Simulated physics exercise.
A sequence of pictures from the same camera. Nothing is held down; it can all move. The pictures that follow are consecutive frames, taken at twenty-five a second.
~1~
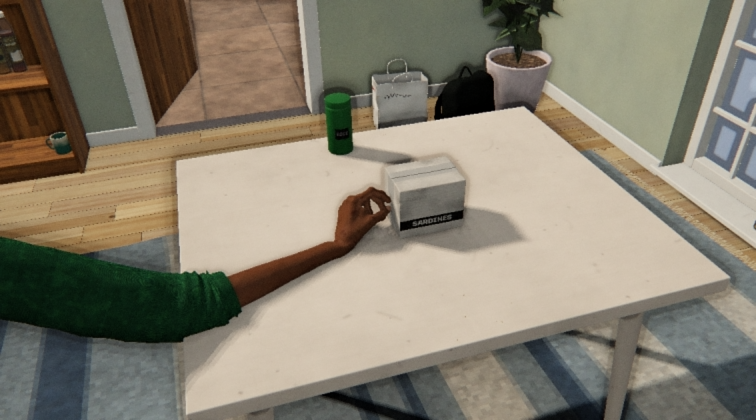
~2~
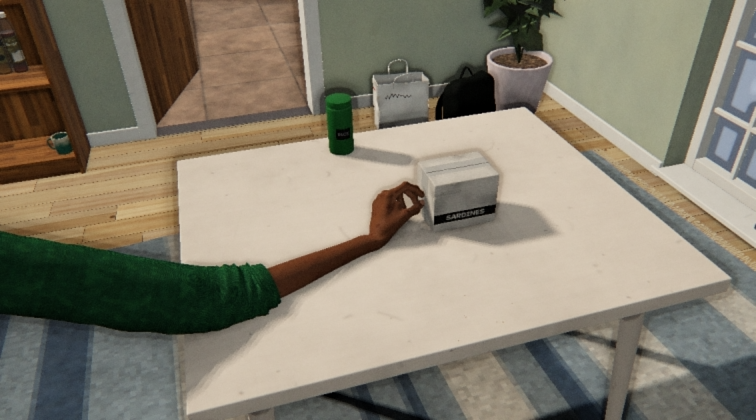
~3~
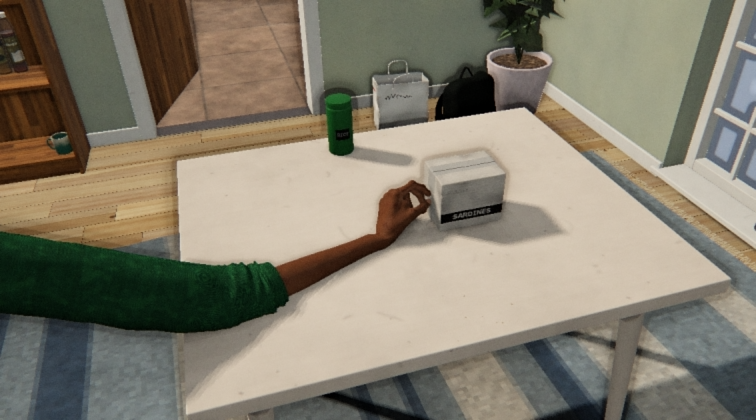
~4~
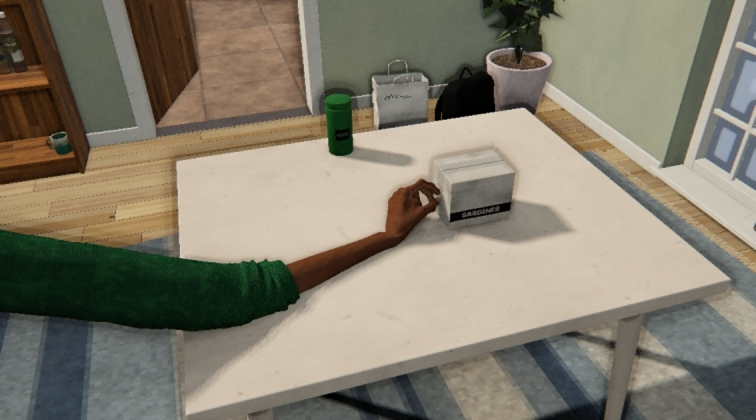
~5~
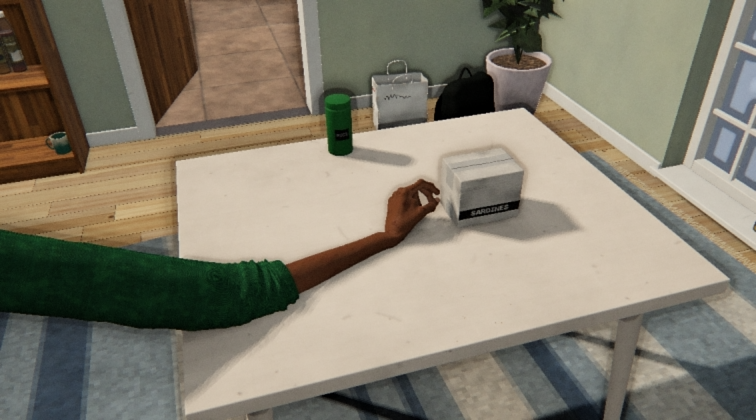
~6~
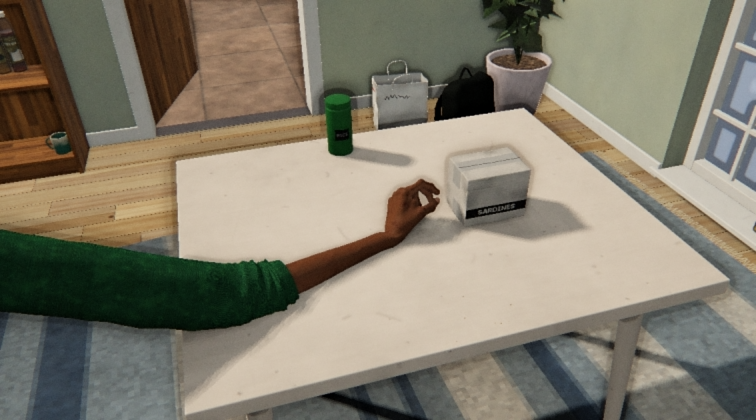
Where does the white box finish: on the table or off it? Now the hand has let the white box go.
On the table.
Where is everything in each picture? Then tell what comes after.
Under the hand; white box (424, 197), in the first picture.
Under the hand; white box (456, 191), in the second picture.
Under the hand; white box (462, 191), in the third picture.
White box (472, 189), in the fourth picture.
White box (480, 187) displaced a little, in the fifth picture.
White box (487, 187) displaced a little, in the sixth picture.
Then, 0.10 s past the last view, white box displaced a little near (492, 186).
Then, 0.30 s past the last view, white box resting near (492, 186).
Finally, moved from the start, white box. Final places as the last picture's camera would see them, white box near (492, 186).
